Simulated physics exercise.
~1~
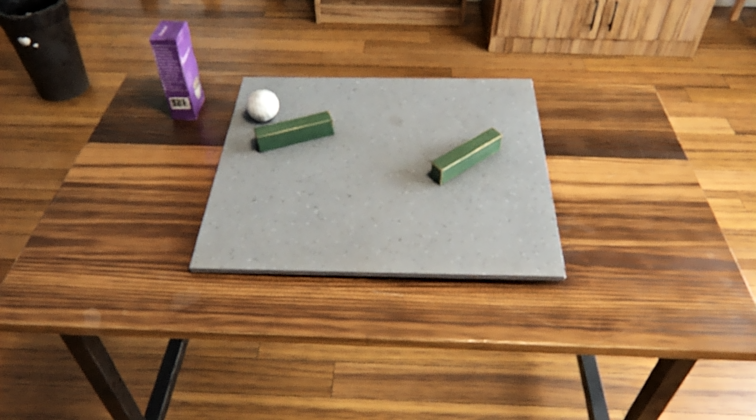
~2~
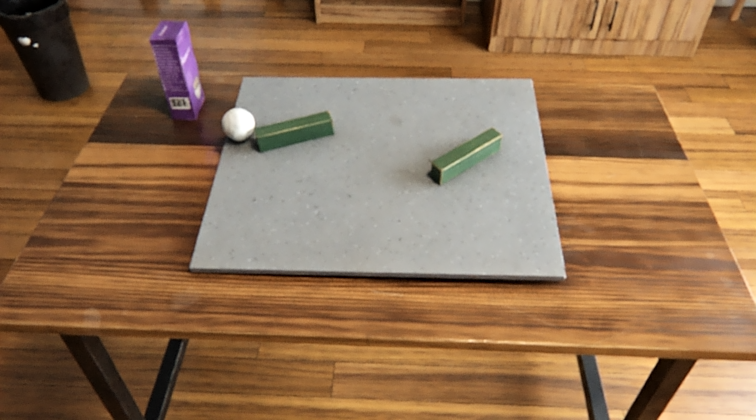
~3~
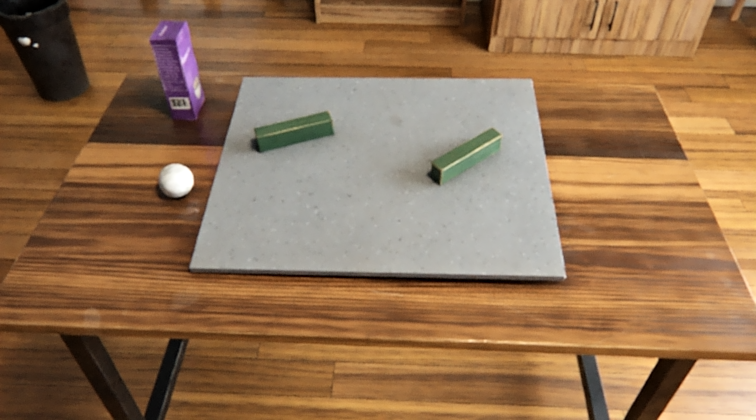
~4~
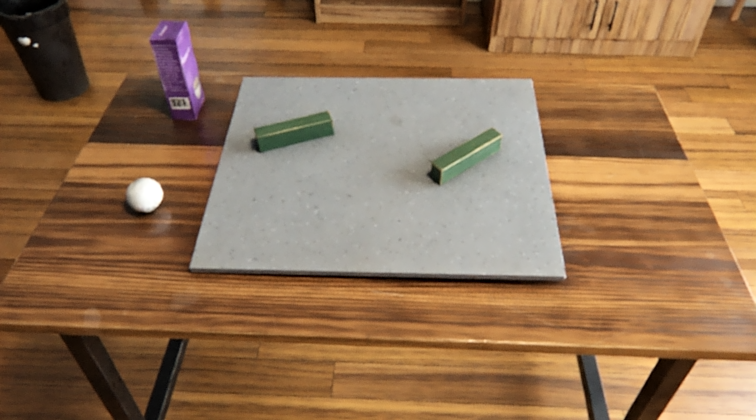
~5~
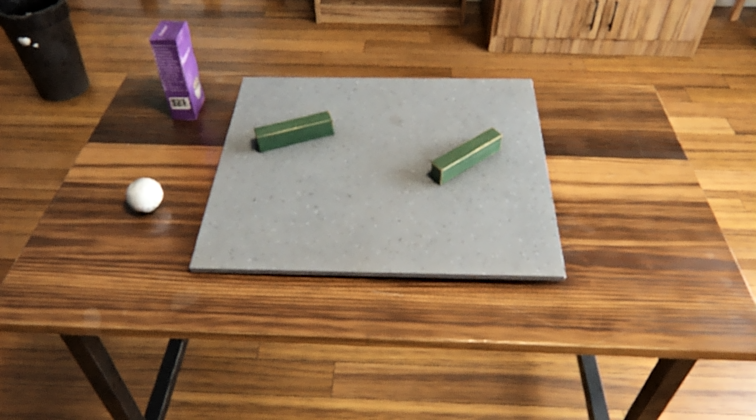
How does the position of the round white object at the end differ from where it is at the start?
At the start it is on the far left part of the gray board, beside a green block. At the end it rests on the wooden tabletop to the left of the board, nearer to the viewer.
